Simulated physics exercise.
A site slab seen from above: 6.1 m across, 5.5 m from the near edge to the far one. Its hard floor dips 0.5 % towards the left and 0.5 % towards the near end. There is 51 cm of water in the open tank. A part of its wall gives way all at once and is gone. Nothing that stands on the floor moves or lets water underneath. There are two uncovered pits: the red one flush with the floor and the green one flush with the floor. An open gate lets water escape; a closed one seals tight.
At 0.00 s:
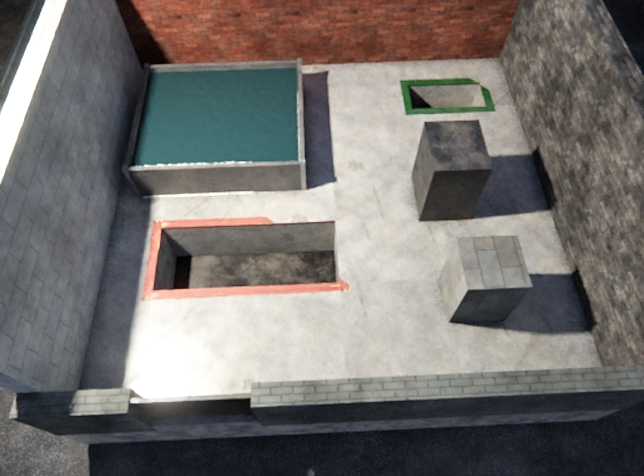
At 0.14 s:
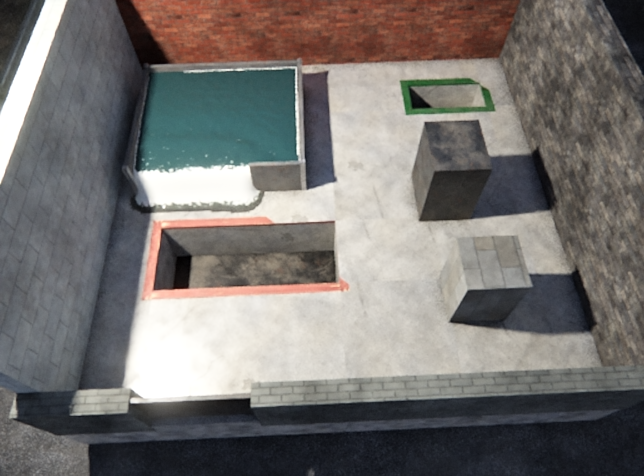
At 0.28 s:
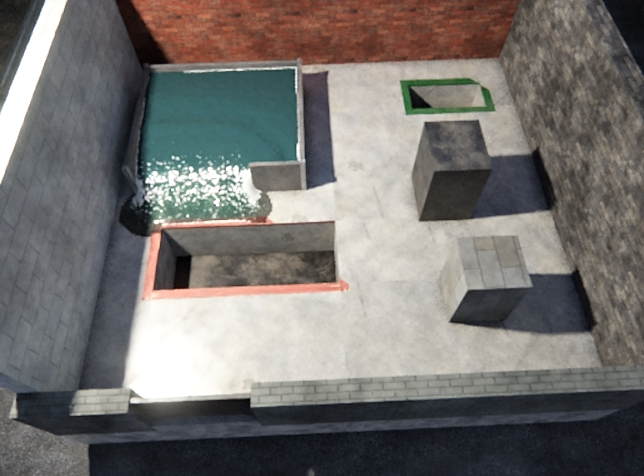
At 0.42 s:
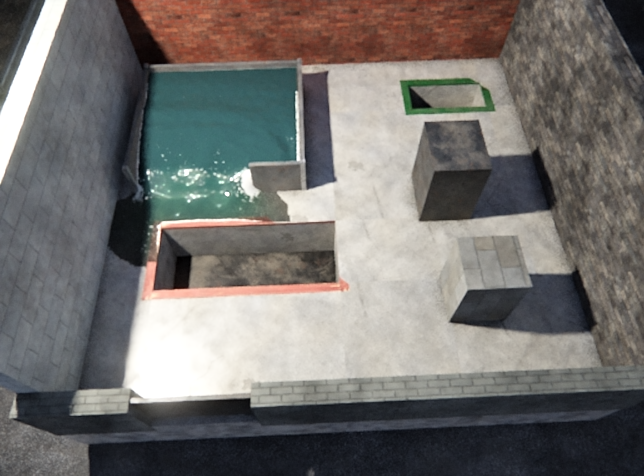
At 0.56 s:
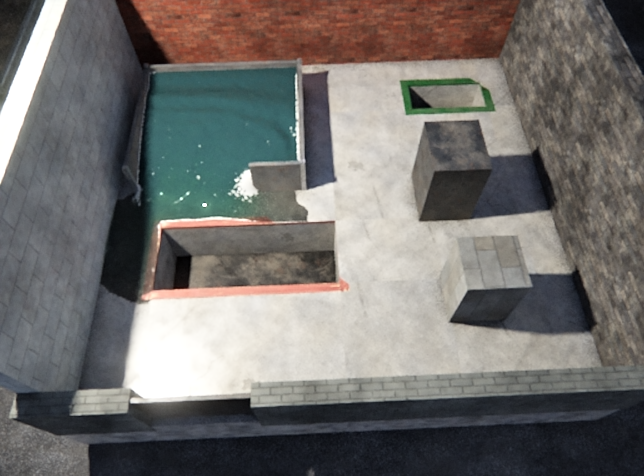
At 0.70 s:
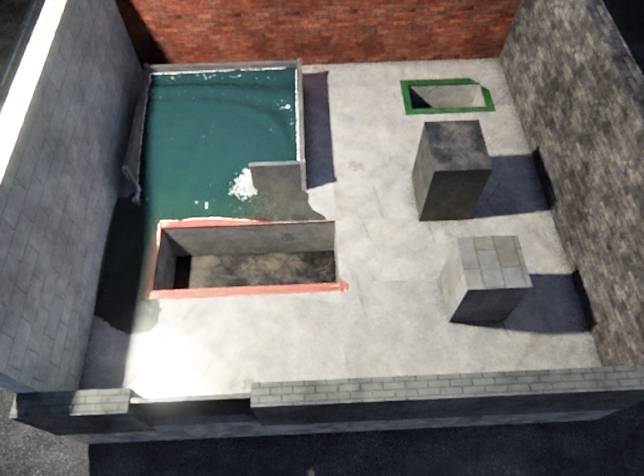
On a walled concrete slab with two rectangular pits and two blocks, part of an open tank's near wall gives way, and water pours out, foams across the floor beside the red-edged pit and spreads along the left wall.
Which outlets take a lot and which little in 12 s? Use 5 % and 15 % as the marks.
The gate opening takes under 5 %; the red pit takes more than 15 %; the green pit takes not even 5 %.
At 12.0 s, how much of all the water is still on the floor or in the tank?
Roughly 26 in a hundred.
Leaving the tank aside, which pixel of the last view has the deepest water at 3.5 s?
Near (76, 407).
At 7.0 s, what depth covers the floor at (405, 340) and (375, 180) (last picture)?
About 2 and 1 cm.
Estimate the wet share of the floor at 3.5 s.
Some 30 per cent of it.
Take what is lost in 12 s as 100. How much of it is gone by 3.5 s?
Some 65 per cent by then.
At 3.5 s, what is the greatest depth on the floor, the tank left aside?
Roughly 18 cm.
After 1.4 s water covers 10 % of the floor and is deepest (26 cm) near (167, 207); gone so far, the gate opening 0 %, the red pit 21 %, the green pit 0 %.
After 2.2 s water covers 15 % of the floor and is deepest (28 cm) near (92, 407); gone so far, the gate opening 0 %, the red pit 34 %, the green pit 0 %.
After 3.5 s water covers 30 % of the floor and is deepest (18 cm) near (76, 407); gone so far, the gate opening 0 %, the red pit 47 %, the green pit 0 %.
After 7.0 s water covers 55 % of the floor and is deepest (8 cm) near (76, 407); gone so far, the gate opening 0 %, the red pit 64 %, the green pit 0 %.
After 12.0 s water covers 70 % of the floor and is deepest (4 cm) near (76, 407); gone so far, the gate opening 0 %, the red pit 73 %, the green pit 0 %.
